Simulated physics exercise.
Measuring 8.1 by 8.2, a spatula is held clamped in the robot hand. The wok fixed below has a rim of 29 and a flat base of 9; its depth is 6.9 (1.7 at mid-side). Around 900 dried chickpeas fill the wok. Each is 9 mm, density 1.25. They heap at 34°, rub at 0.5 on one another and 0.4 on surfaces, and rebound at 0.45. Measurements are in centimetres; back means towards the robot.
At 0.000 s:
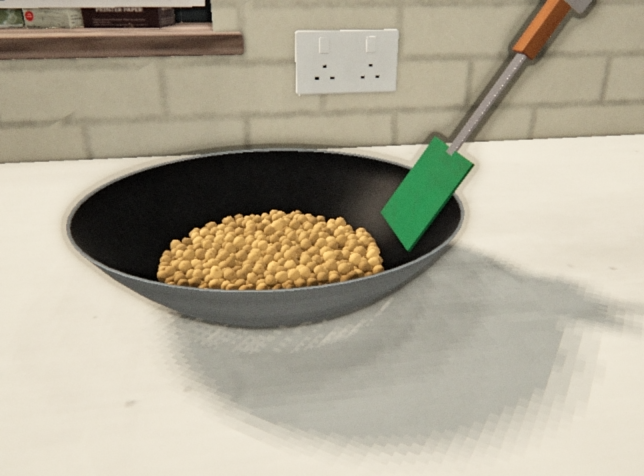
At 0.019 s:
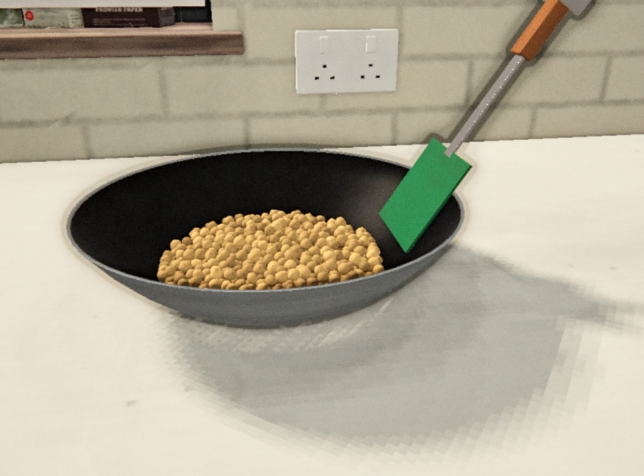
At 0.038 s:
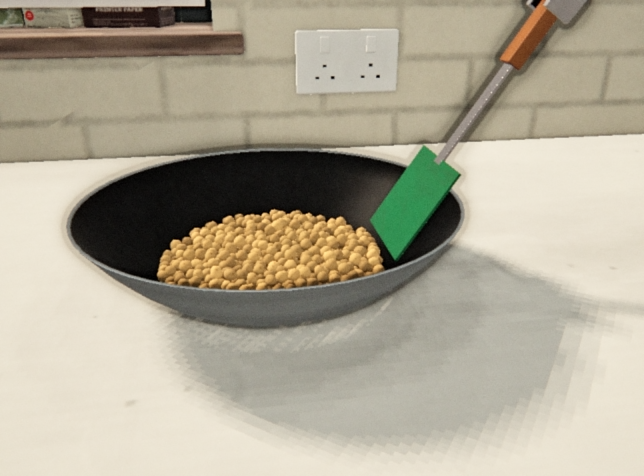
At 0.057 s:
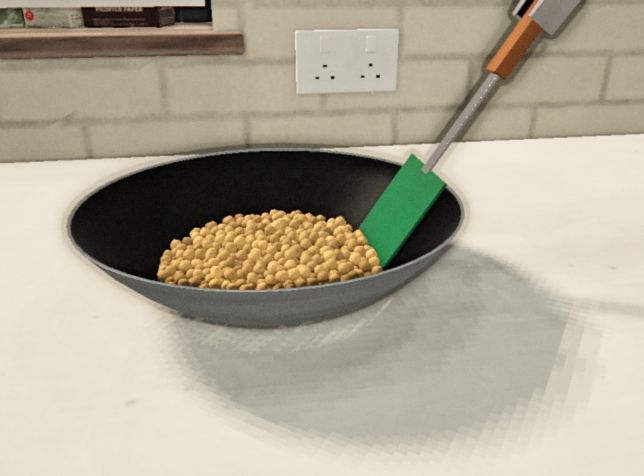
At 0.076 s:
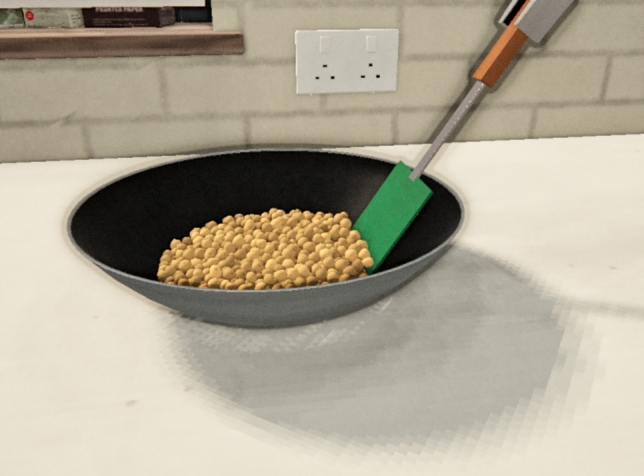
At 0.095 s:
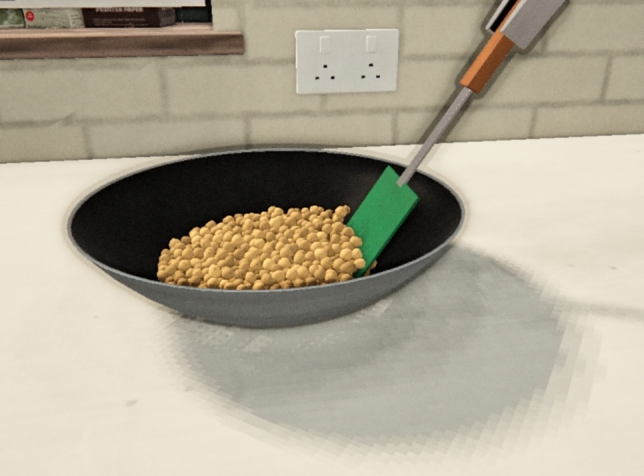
A dark wok holding a heap of golden-tan chickpeas sits on a pale countertop, seen from slightly above, with a brick-patterned wall, a double socket and part of a shelf behind. At the right, a green spatula with an orange-brown and grey handle leans over the rim. The spatula slides down and left into the wok, nudging the heap's right edge, while the camera stays still.
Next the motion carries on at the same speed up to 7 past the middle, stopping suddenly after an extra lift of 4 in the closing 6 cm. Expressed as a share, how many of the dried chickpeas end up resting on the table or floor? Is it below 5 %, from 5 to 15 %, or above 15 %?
Below 5 %.
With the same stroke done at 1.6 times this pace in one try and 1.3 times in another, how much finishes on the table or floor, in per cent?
About 10 and 5 per cent.
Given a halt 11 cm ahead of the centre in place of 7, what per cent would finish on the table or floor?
My guess would be around 25 per cent.
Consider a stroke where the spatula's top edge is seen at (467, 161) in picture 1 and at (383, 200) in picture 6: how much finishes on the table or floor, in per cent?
My guess would be close to 15 per cent.
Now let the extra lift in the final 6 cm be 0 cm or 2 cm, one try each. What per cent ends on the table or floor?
Near 0 and 0 percent respectively.
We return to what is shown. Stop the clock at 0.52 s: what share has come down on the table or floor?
About 0 per cent.
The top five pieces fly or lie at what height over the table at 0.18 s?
About 4 cm.
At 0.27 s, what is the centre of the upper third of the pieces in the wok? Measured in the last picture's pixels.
I'd put it somewhere near (189, 238).
By 0.18 s, sloping 56°, highest piece 5 above the table; 900 in the wok.
By 0.27 s, sloping 56°, highest piece 6 above the table; 900 in the wok.
By 0.52 s, sloping 56°, highest piece 8 above the table; 898 in the wok, 1 on the table or floor, 1 on the blade or in flight.
By 1.57 s, sloping 56°, highest piece 7 above the table; 897 in the wok, 3 on the table or floor.
Final count, 897 in the wok, 3 on the table or floor. That is 0 % on the table or floor.
